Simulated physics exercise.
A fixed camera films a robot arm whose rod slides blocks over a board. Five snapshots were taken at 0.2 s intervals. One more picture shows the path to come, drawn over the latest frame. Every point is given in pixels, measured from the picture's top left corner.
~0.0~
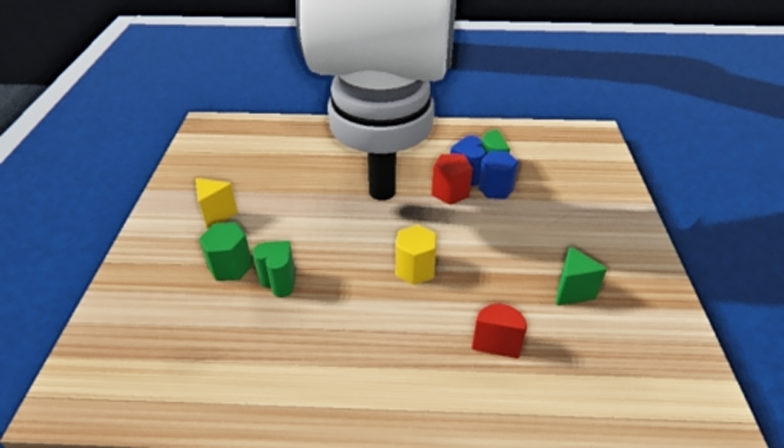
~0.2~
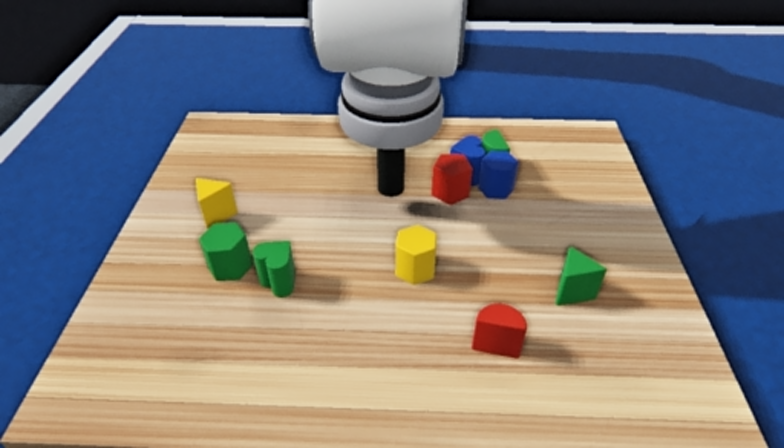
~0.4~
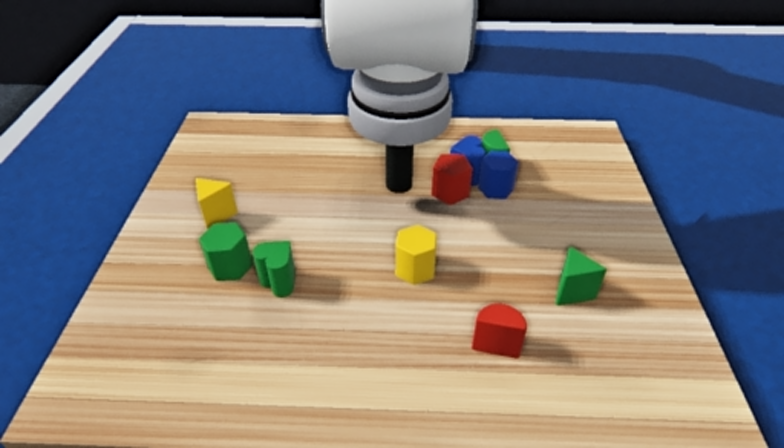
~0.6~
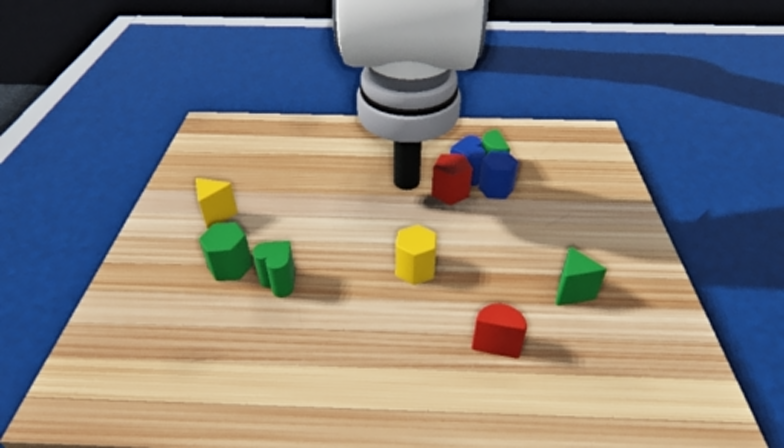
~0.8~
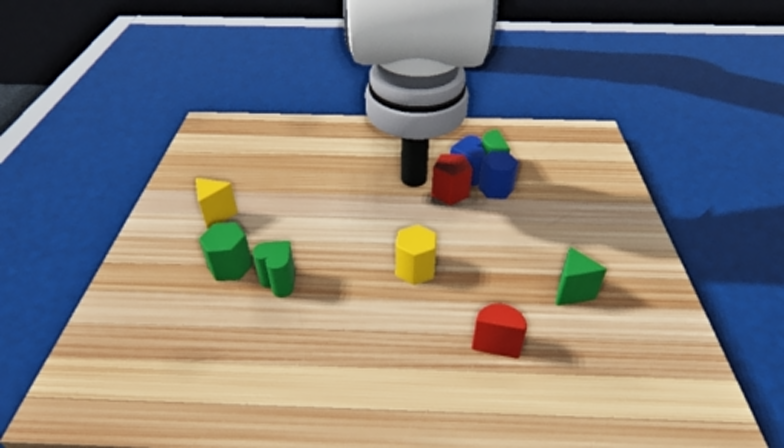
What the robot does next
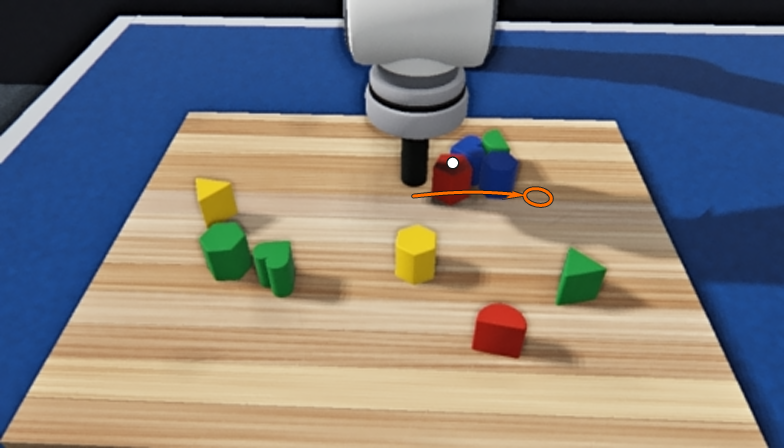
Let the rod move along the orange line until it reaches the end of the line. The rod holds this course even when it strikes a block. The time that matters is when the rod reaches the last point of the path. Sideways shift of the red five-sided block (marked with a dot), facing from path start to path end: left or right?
Moves right.
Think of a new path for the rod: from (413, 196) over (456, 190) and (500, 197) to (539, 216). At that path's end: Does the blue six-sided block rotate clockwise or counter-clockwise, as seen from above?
The twist is anticlockwise.
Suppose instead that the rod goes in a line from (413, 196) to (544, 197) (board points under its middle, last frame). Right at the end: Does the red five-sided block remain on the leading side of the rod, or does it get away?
My guess is it keeps its place ahead of the rod.
Path on the board, from (413, 196) through (475, 192) to (538, 197); the dot is on the red five-sided block.
What follows on the original path. One third of the way, rod at (456, 176); red five-sided block at (488, 167), turned 15° anticlockwise; blue heart-shaped block at (476, 145), turned 25° anticlockwise; blue six-sided block at (520, 159), turned 20° anticlockwise.
Two thirds of the way, rod at (499, 176); red five-sided block at (529, 174), turned 15° clockwise; blue heart-shaped block at (476, 145), turned 25° anticlockwise; blue six-sided block at (556, 161), turned 80° anticlockwise.
At the end, rod at (542, 180); red five-sided block at (563, 185), turned 50° clockwise; blue heart-shaped block at (476, 145), turned 25° anticlockwise; green half-round block in place; blue six-sided block at (571, 161), turned 110° anticlockwise.
